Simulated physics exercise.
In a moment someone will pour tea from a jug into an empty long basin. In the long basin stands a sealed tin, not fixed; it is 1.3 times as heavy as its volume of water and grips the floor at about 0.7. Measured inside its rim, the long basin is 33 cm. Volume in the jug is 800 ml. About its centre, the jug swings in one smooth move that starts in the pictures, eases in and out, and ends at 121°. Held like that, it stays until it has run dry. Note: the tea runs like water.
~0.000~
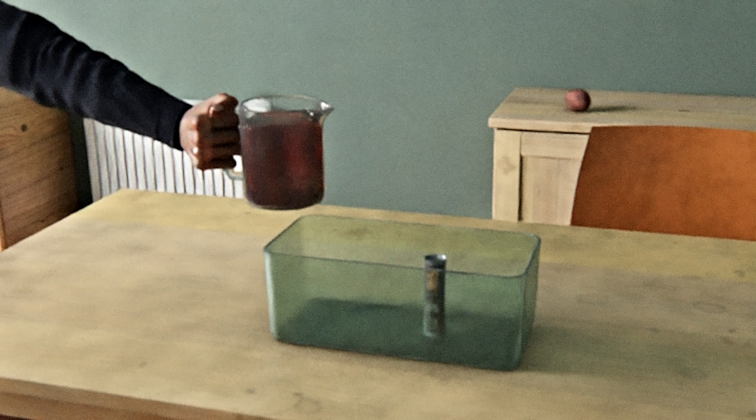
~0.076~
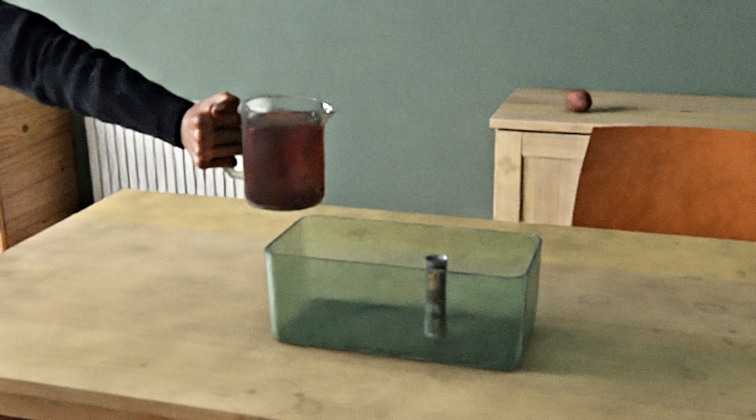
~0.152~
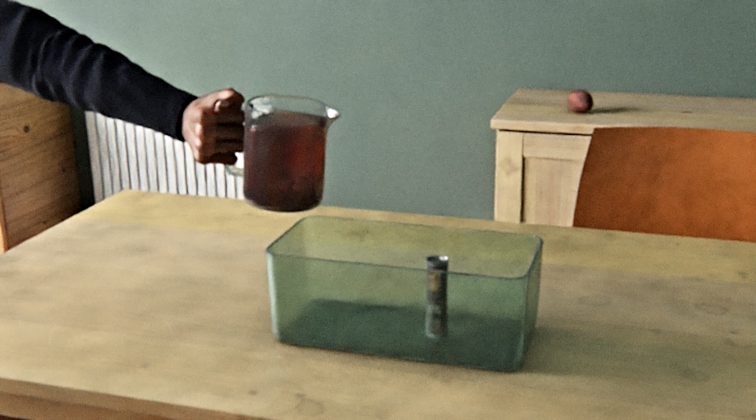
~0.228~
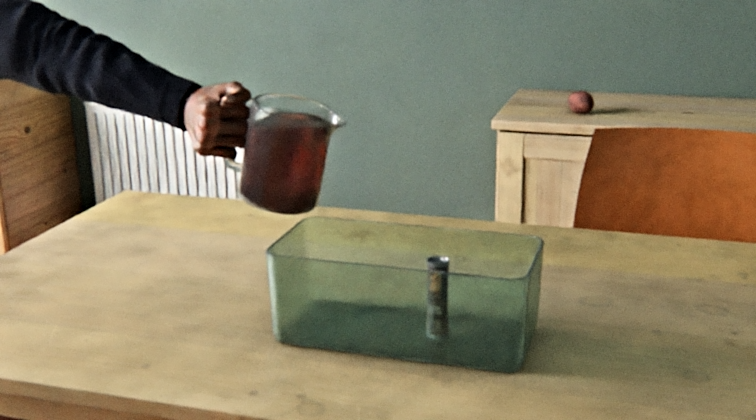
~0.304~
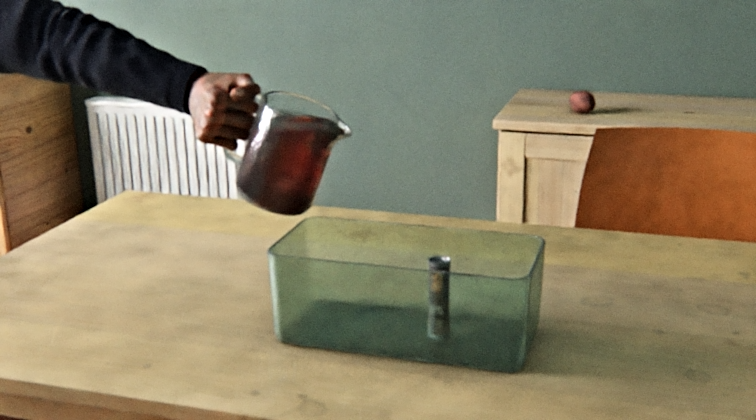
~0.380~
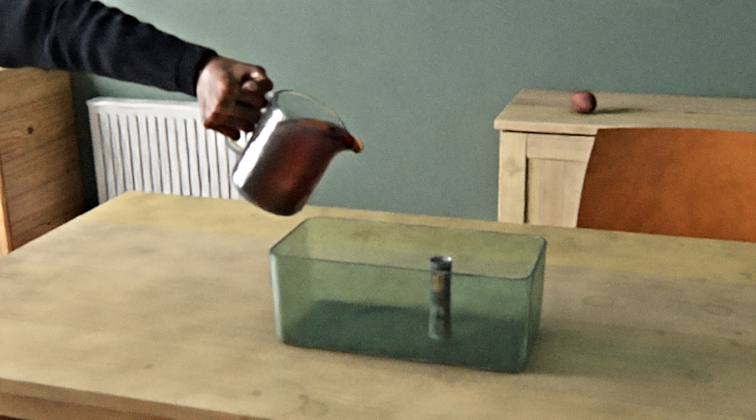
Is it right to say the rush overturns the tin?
It stays on its base.
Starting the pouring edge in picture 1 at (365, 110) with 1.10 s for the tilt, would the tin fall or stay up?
Then it goes over.
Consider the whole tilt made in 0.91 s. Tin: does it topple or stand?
The tin would stay balanced.
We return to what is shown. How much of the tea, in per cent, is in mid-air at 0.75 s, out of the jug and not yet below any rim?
Close to 16 per cent, I'd say.
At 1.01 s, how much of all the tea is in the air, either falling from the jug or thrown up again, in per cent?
Near 5 in a hundred.
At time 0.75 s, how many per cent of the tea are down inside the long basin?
About 26%.
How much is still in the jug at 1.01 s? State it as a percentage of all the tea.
Around 8 in a hundred is still there.
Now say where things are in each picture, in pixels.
It leans 0°; its right rim is at (334, 108); the tea meets the walls at (248, 116) and (321, 121); the long basin's rim runs from (283, 234) to (533, 257); the tin's top is at (435, 261), in the first picture.
It leans 1°; its right rim is at (336, 110); the tea meets the walls at (250, 116) and (323, 122), in the second picture.
It leans 6°; its right rim is at (340, 115); the tea meets the walls at (253, 117) and (327, 123), in the third picture.
It leans 12°; its right rim is at (346, 124); the tea meets the walls at (256, 121) and (333, 126), in the fourth picture.
It leans 21°; its right rim is at (352, 134); the tea meets the walls at (256, 133) and (345, 128), in the fifth picture.
It leans 32°; its right rim is at (356, 148); the tea meets the walls at (254, 140) and (355, 142); 1 per cent is over the edge, in the sixth picture.
After 0.75 s the tilt is 93° and 57 per cent is still to pour; the tin stands where it began.
After 1.01 s the tilt is 119° and 8 per cent is still to pour; the tin stands where it began.
After 1.29 s the tilt is 121° and 0 per cent is still to pour; the tin stands where it began.
After 1.60 s the tilt is 121° and 0 per cent is still to pour; the tin stands where it began.
In the end the tin stands where it began.
